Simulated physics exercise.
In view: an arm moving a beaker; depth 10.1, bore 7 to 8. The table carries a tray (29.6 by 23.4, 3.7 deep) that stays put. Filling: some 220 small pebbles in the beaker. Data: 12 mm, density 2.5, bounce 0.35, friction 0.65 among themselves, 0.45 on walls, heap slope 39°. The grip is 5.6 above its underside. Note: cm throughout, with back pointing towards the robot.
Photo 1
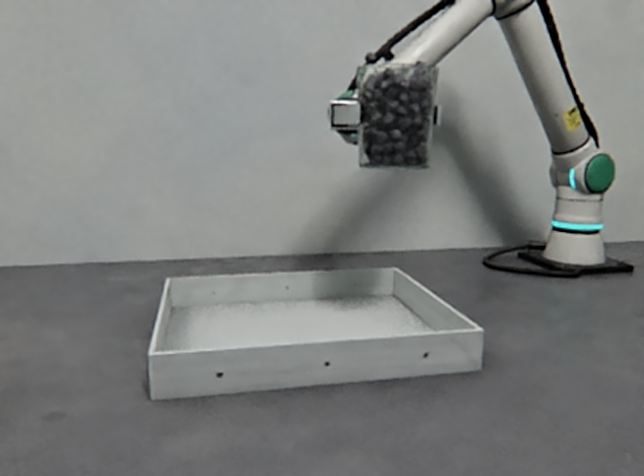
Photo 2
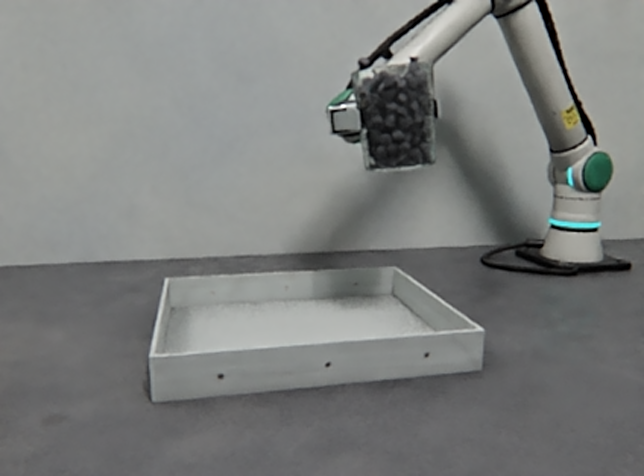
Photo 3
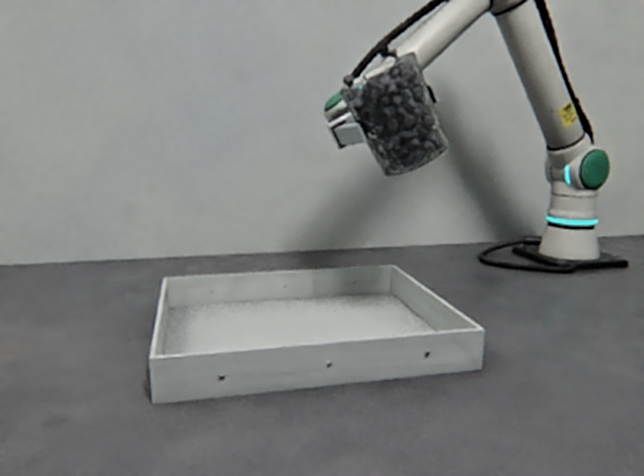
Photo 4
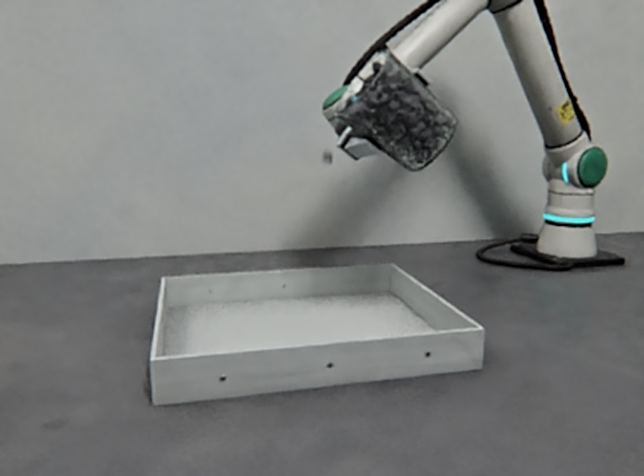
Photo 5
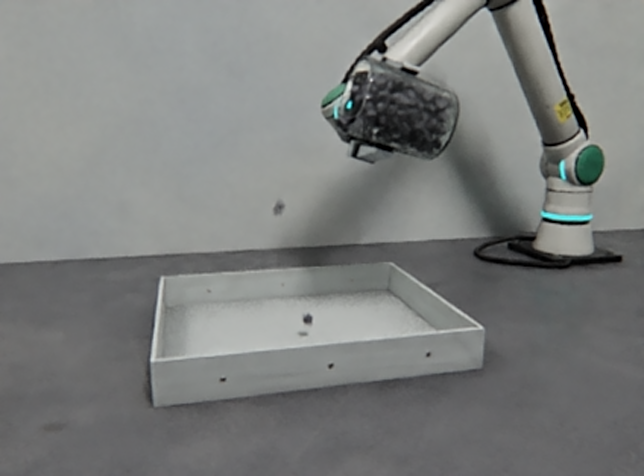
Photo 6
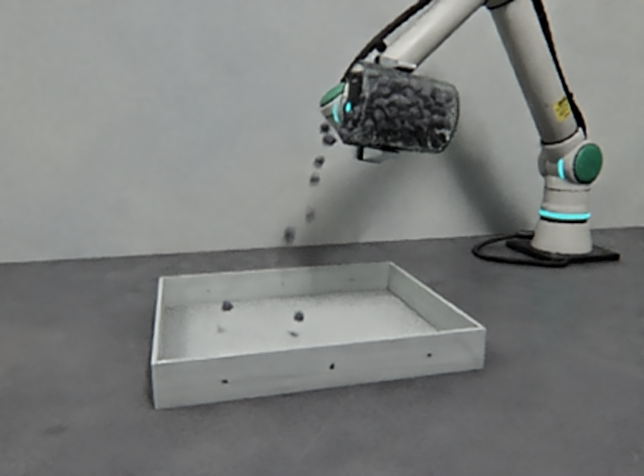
In a grey room, a robot arm holds a clear container of dark pebbles above a shallow, light-coloured tray and tilts it steadily to the left until it lies nearly sideways, as a few pebbles drop toward and into the tray.
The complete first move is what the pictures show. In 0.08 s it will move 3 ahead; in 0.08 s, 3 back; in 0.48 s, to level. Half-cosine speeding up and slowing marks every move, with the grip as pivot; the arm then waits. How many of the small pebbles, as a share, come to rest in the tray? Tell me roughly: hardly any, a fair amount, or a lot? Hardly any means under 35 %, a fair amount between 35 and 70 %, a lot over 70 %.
A fair amount.
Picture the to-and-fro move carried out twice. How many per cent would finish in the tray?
Result: Approximately 60 per cent.
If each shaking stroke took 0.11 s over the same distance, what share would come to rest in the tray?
I'd expect close to 30 in a hundred.
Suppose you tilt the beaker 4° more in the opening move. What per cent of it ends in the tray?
I'd put it at around 55 per cent.
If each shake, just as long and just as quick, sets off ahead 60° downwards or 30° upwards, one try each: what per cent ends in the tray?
Roughly 15 per cent, then 65 per cent.
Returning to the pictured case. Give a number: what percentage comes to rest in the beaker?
Something like 55 percent ends there.
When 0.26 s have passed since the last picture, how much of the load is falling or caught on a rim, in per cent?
Roughly 36 percent.
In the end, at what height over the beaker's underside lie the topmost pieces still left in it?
Around 7.5 centimetres above the underside.
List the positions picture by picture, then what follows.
In the first frame, beaker middle at (395, 120), level; upper third of the load around (397, 93), from x 365 to 425, top at y 60; 220 in the beaker.
In the second frame, beaker middle at (396, 119), tilted 8° forward; upper third of the load around (396, 92), from x 360 to 425, top at y 60.
In the third frame, beaker middle at (397, 118), tilted 28° forward; upper third of the load around (393, 93), from x 350 to 440, top at y 55.
In the fourth frame, beaker middle at (398, 115), tilted 53° forward; upper third of the load around (392, 96), from x 325 to 445, top at y 65; 219 in the beaker, 1 in flight or on a rim.
In the fifth frame, beaker middle at (399, 113), tilted 73° forward; upper third of the load around (396, 96), from x 280 to 450, top at y 80; 218 in the beaker, 1 in the tray, 1 in flight or on a rim.
In the sixth frame, beaker middle at (399, 112), tilted 81° forward; upper third of the load around (402, 96), from x 225 to 445, top at y 80; 213 in the beaker, 2 in the tray, 5 in flight or on a rim.
Then, 0.26 s later, tilted 73° forward, highest piece 25 above the table; 121 in the beaker, 19 in the tray, 80 in flight or on a rim.
Then, 0.51 s later, tilted 13° forward, highest piece 28 above the table; 118 in the beaker, 101 in the tray, 1 in flight or on a rim.
Then, 0.84 s later, level, highest piece 26 above the table; 118 in the beaker, 102 in the tray.
Then, 1.89 s later, level, highest piece 26 above the table; 118 in the beaker, 102 in the tray.
At rest, 118 in the beaker, 102 in the tray. That is 46 % in the tray.
